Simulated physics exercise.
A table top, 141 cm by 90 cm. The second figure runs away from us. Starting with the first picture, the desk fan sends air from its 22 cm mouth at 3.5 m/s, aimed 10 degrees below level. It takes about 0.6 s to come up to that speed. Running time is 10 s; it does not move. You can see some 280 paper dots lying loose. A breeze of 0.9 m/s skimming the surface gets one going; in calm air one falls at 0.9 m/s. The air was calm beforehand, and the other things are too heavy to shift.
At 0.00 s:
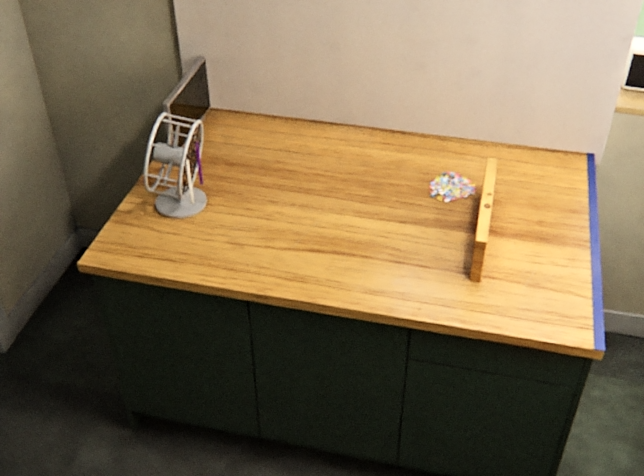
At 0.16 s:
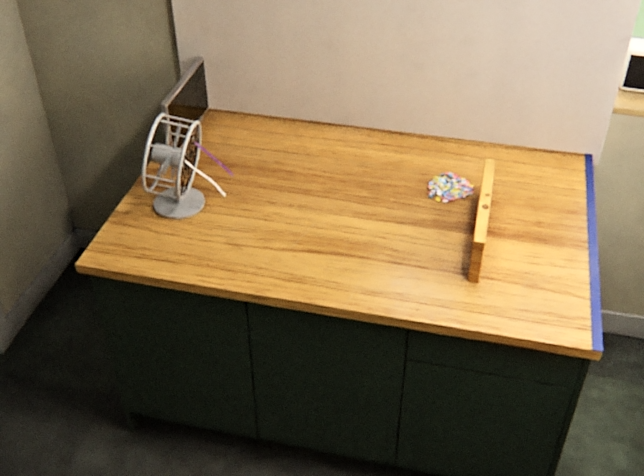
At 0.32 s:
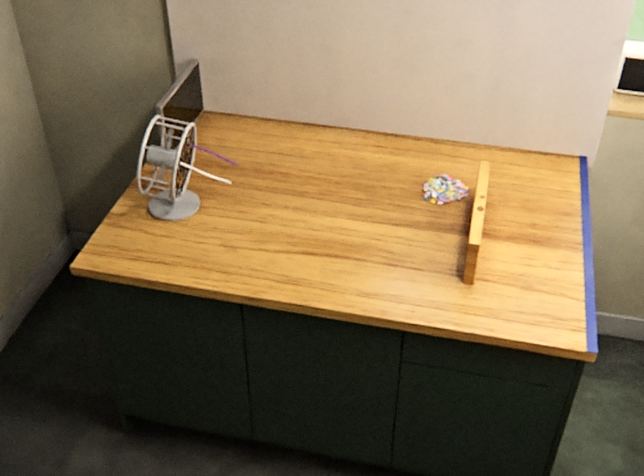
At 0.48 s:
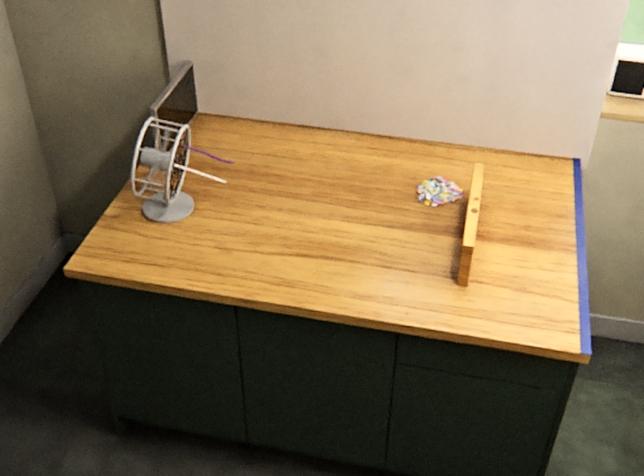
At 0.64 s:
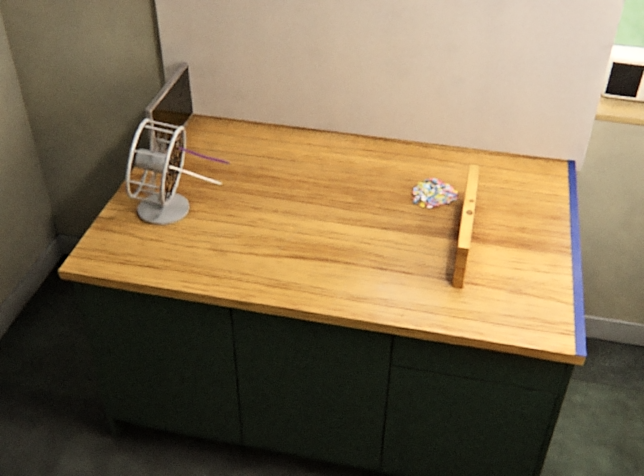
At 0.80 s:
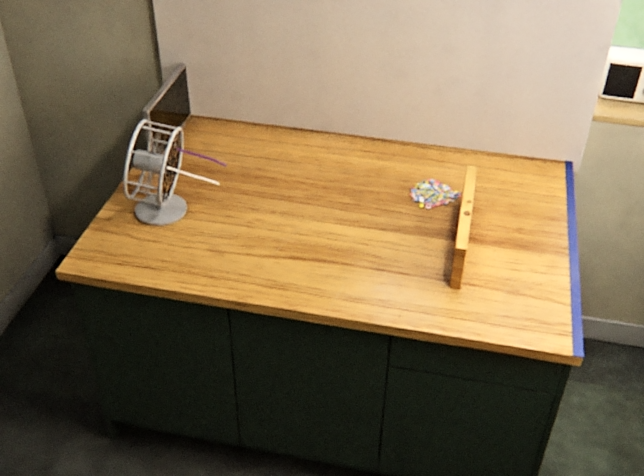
On a wooden table top, streamers lifting out from a desk fan at left, then paper dots beside a board barely shifting.
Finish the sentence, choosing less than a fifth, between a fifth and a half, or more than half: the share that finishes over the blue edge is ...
The share that finishes over the blue edge is more than half.
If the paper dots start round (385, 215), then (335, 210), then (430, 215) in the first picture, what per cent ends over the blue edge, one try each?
In turn: 70 per cent, 70 per cent, 90 per cent.
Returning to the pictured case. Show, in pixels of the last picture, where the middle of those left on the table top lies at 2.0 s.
Their middle would be near (484, 150) in the last picture.
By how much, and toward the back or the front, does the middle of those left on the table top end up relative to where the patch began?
So it moved toward the rear end, something like 30 centimetres.
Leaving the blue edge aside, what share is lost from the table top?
About 0 per cent of them.
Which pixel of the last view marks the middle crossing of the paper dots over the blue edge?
Close to pixel (574, 182).
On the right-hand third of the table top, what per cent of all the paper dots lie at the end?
Something close to 5 % ends up there.
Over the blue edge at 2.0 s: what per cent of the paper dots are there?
About 70 per cent.
After 2.0 s, 68 % are over the blue edge; the middle of those still in play is near (484, 150); 65 % have settled or left.
After 3.2 s, 72 % are over the blue edge; the middle of those still in play is near (454, 148); 72 % have settled or left.
After 5.5 s, 74 % are over the blue edge; the middle of those still in play is near (429, 144); 82 % have settled or left.
After 10.0 s, at the end, 74 % are over the blue edge; the middle of those still in play is near (427, 144).
